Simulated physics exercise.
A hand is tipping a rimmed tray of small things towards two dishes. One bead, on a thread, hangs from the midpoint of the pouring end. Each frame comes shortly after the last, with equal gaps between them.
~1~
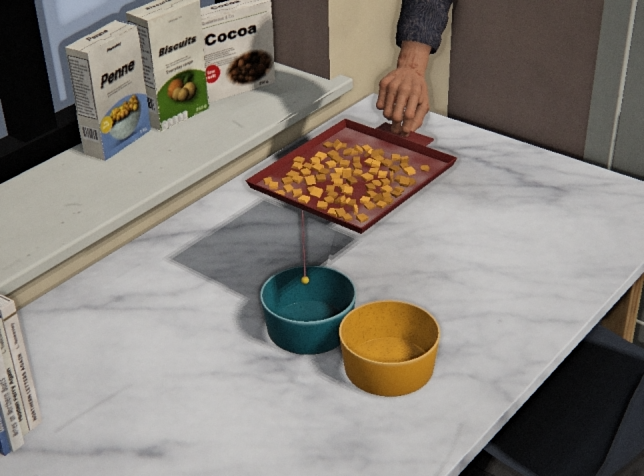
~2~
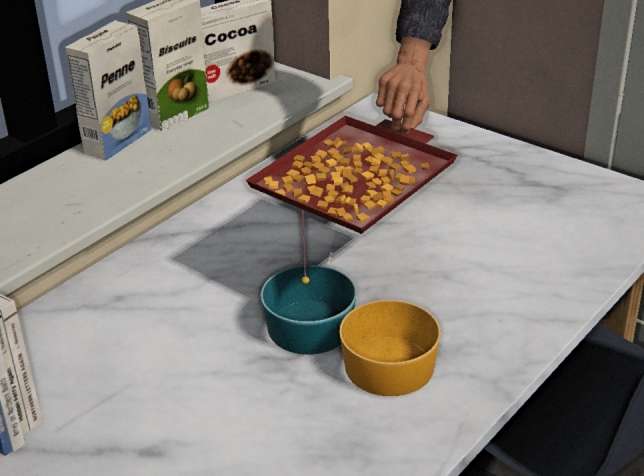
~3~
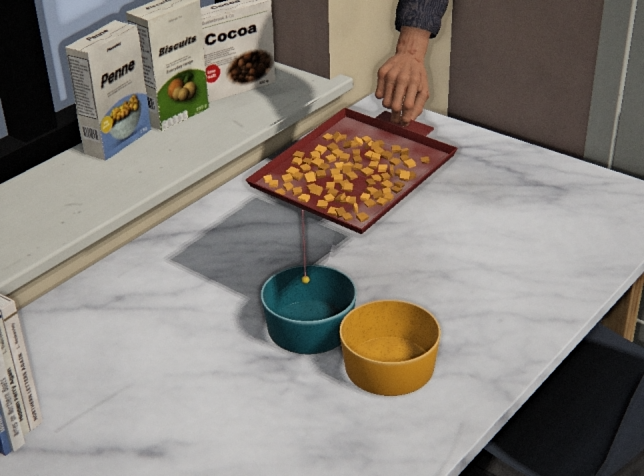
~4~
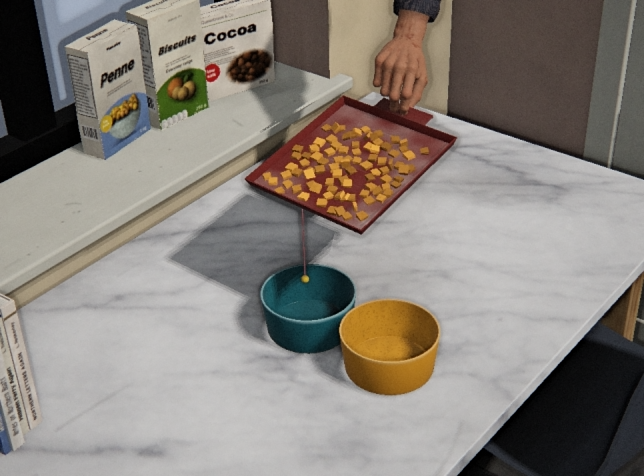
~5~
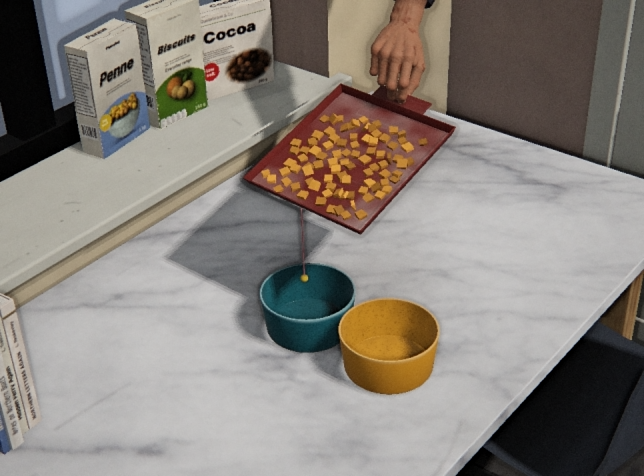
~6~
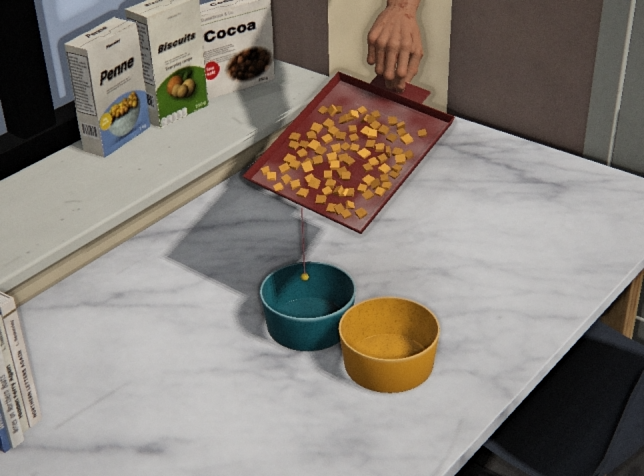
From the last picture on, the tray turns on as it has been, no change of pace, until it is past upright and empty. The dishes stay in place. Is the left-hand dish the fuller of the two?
Yes.
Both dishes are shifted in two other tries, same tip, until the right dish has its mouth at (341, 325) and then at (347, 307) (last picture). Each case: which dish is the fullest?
The rightmost dish, then the rightmost dish.
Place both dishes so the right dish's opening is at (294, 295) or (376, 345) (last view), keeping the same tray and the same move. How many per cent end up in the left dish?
0 and 70 in a hundred.
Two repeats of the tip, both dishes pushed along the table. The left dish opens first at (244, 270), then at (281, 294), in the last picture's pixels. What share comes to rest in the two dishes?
About 80 per cent, then about 100 per cent.
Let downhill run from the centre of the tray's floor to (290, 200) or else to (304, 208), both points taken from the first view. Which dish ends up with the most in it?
The leftmost dish; the leftmost dish.
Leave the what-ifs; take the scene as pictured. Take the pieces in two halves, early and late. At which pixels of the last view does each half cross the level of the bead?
First close to (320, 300), next close to (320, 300).
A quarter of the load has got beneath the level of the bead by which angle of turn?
Somewhere near 85 degrees, I'd say.
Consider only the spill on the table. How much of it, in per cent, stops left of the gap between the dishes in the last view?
Reading: Around 90 %.
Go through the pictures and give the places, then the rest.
Corners of the pouring end at (250, 180) and (361, 226), level; middle of the load at (347, 173), small crackers; left dish at (279, 331); right dish at (360, 372); bead on its thread at (305, 280), in the first frame.
Corners of the pouring end at (250, 180) and (361, 226), level; middle of the load at (347, 172), in the second frame.
Corners of the pouring end at (250, 179) and (361, 226), tipped barely, lowest at the right corner; middle of the load at (347, 168), in the third frame.
Corners of the pouring end at (249, 178) and (360, 227), tipped a little, lowest at the right corner; middle of the load at (346, 163), in the fourth frame.
Corners of the pouring end at (248, 177) and (359, 228), tipped clearly, lowest at the right corner; middle of the load at (344, 162), in the fifth frame.
Corners of the pouring end at (248, 175) and (360, 228), tipped clearly, lowest at the right corner; middle of the load at (343, 157); left dish at (278, 328); right dish at (360, 369), in the sixth frame.
Soon, tray tipped steeply; nearly all on the tray; a small part in the air.
A while on, tray tipped past a quarter turn; about a quarter in the right dish; about half in the left dish; about a quarter outside both; a small part in the air.
Towards the end, tray tipped past a quarter turn; about a quarter in the right dish; about half in the left dish; about a quarter outside both.
Finally, tray tipped past a quarter turn; about a quarter in the right dish; about half in the left dish; about a quarter outside both.
